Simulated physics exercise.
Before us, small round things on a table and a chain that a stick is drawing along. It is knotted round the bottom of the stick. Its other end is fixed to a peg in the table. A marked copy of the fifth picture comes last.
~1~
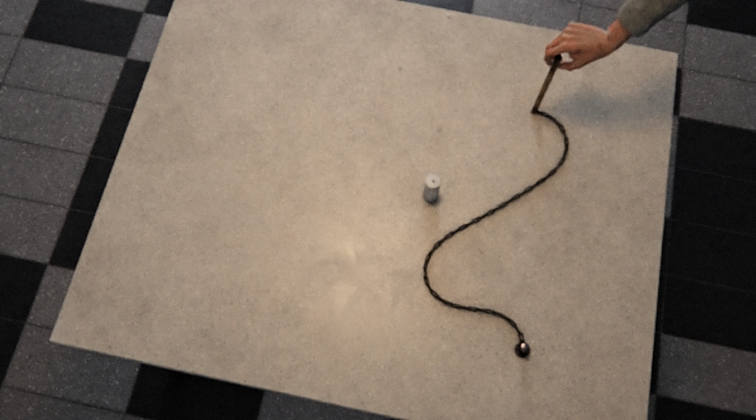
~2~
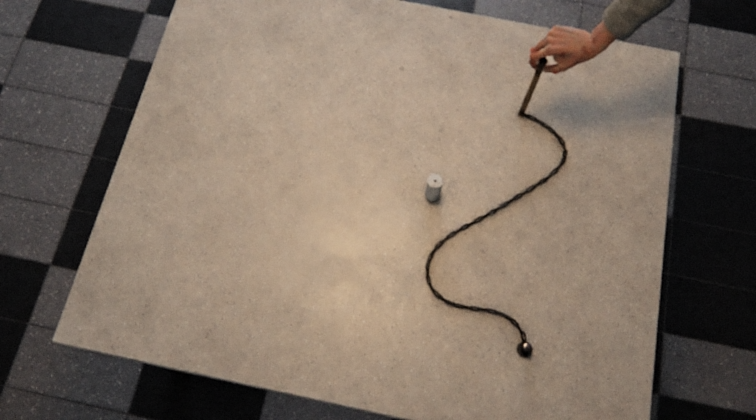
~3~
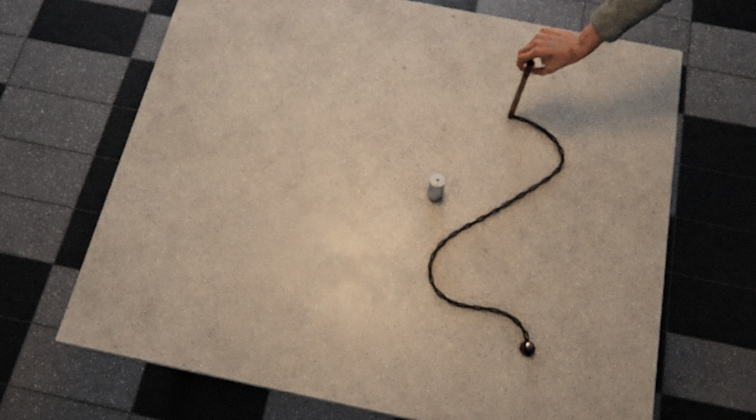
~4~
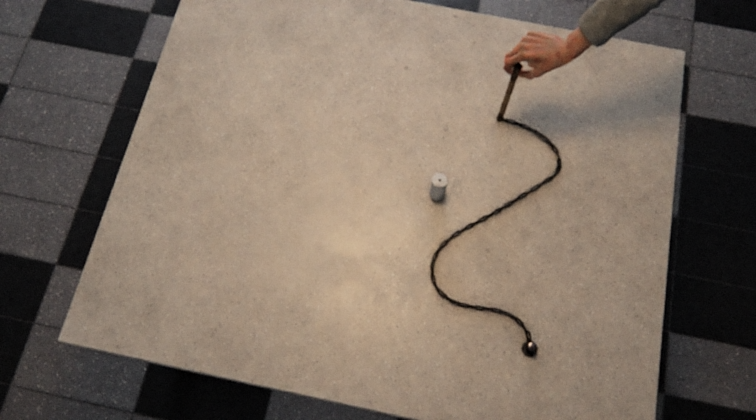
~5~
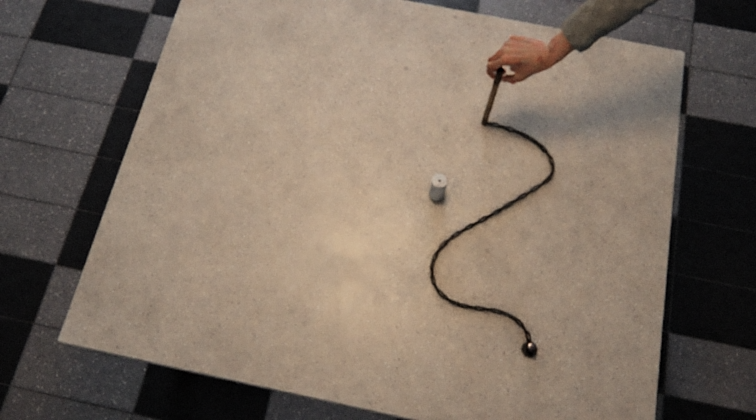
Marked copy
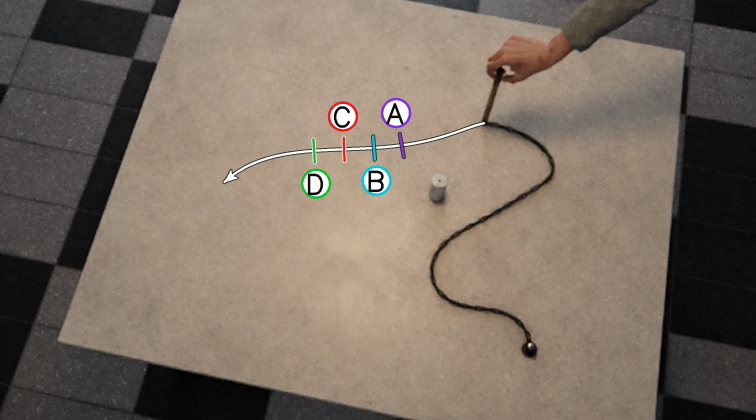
A hand in a grey sleeve draws a stick, with a dark chain tied to its bottom, across a pale tabletop above a grey-and-black checked floor, seen from high up. The chain snakes down to a small dark peg at lower right, past a small whitish candle near the middle. The stick slides left and slightly down, pulling the chain's upper bend along while its lower part barely changes, as the view drifts slightly.
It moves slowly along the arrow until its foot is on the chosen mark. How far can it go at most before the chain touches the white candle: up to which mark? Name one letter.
It can go as far as D.
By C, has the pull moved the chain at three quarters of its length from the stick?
No.
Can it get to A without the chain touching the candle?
Yes.
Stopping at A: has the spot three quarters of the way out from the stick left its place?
No.
On the marked copy, A at (402, 145); B at (374, 148); C at (344, 149); D at (314, 151); the route from (484, 123) via (354, 149) to (224, 182).
With D. Early on, foot of the stick (427, 141), middle of the chain (469, 227).
Further on, foot of the stick (366, 149), middle of the chain (469, 227).
At the end, foot of the stick (314, 151), middle of the chain (469, 227); nothing has been touched.
As for the rest, A is safe but short; B is safe but short; C is safe but short.
